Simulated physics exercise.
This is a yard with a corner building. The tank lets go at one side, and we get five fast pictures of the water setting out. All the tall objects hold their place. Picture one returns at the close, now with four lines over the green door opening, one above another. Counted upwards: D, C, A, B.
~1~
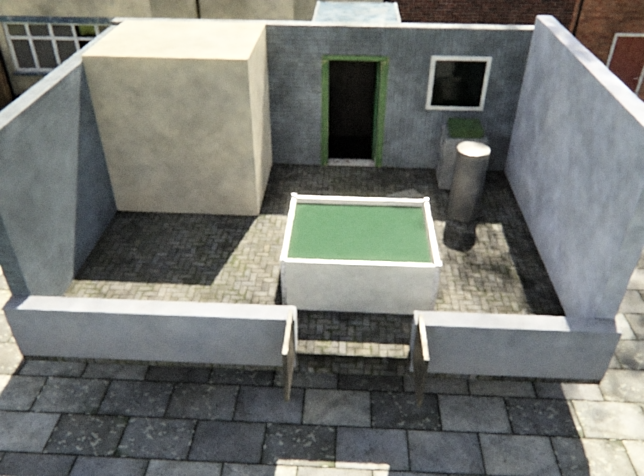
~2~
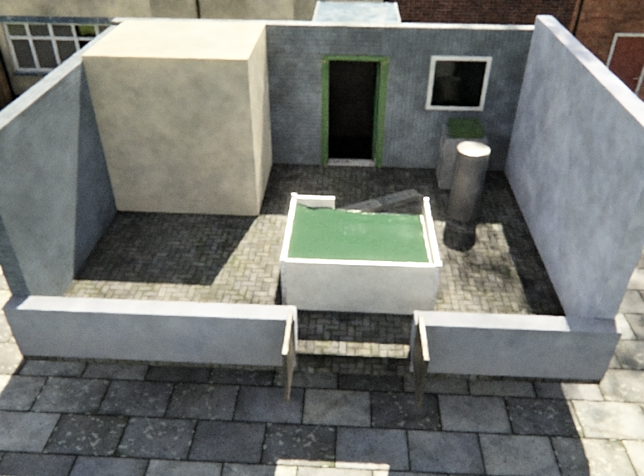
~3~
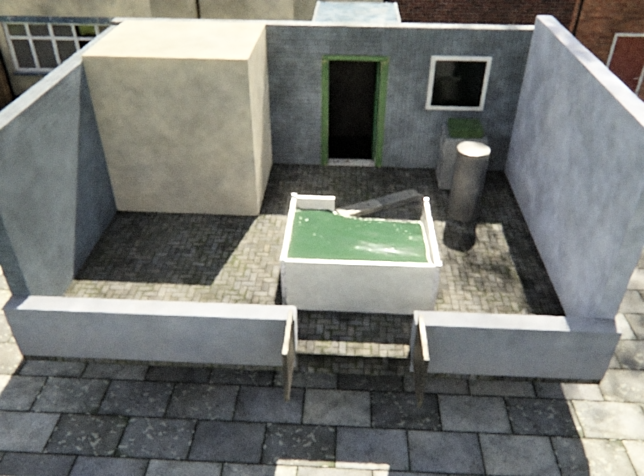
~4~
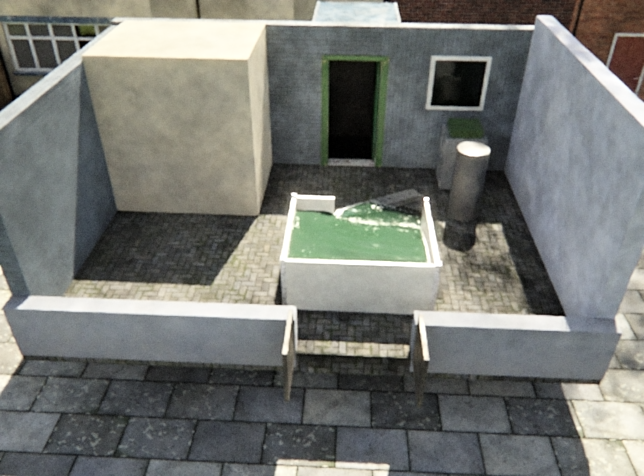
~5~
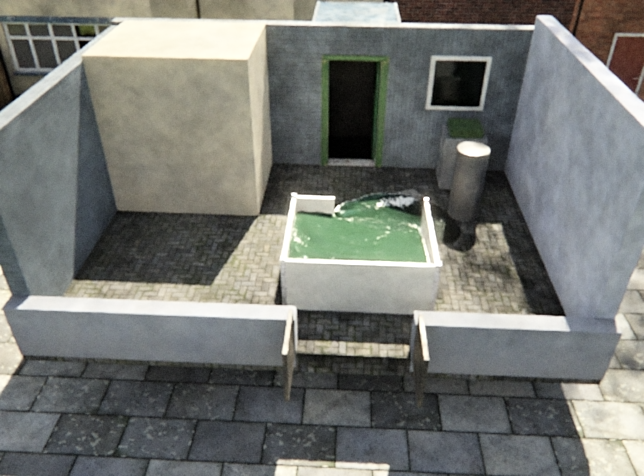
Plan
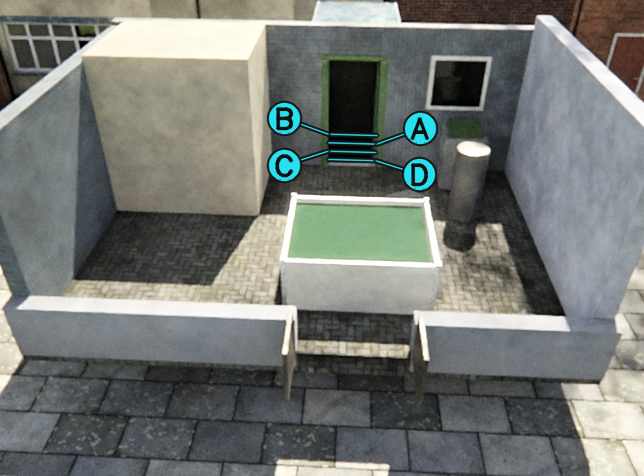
In a paved, walled yard, a white tank of still green water lost most of its back wall, and then the water churned and surged out through the gap at the back.
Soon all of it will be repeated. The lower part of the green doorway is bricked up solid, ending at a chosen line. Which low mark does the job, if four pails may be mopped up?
Take C.
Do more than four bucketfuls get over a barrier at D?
Yes, that goes wrong.
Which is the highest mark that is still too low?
Here it is mark D.
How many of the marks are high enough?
Three.
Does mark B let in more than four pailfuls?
No, that is safe.
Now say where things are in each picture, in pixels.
In the first frame, water in the tank at rest, its middle at (360, 233); foot of the green doorway at (351, 166); open gate at (355, 305).
In the second frame, water covers 1 % of the ground, its front hidden from here.
In the third frame, water covers 4 % of the ground, its front hidden from here.
In the fourth frame, water covers 8 % of the ground, its front hidden from here.
In the fifth frame, 12 % of the ground under water, visible out to (419, 201).
In cyan, A at (352, 143); B at (352, 134); C at (352, 151); D at (351, 160); from the bottom up D, C, A, B.
For mark A, nothing gets over.
For mark B, nothing gets over.
For mark C, a splash gets over, under a bucket.
For mark D, about 12 bucketfuls get in.
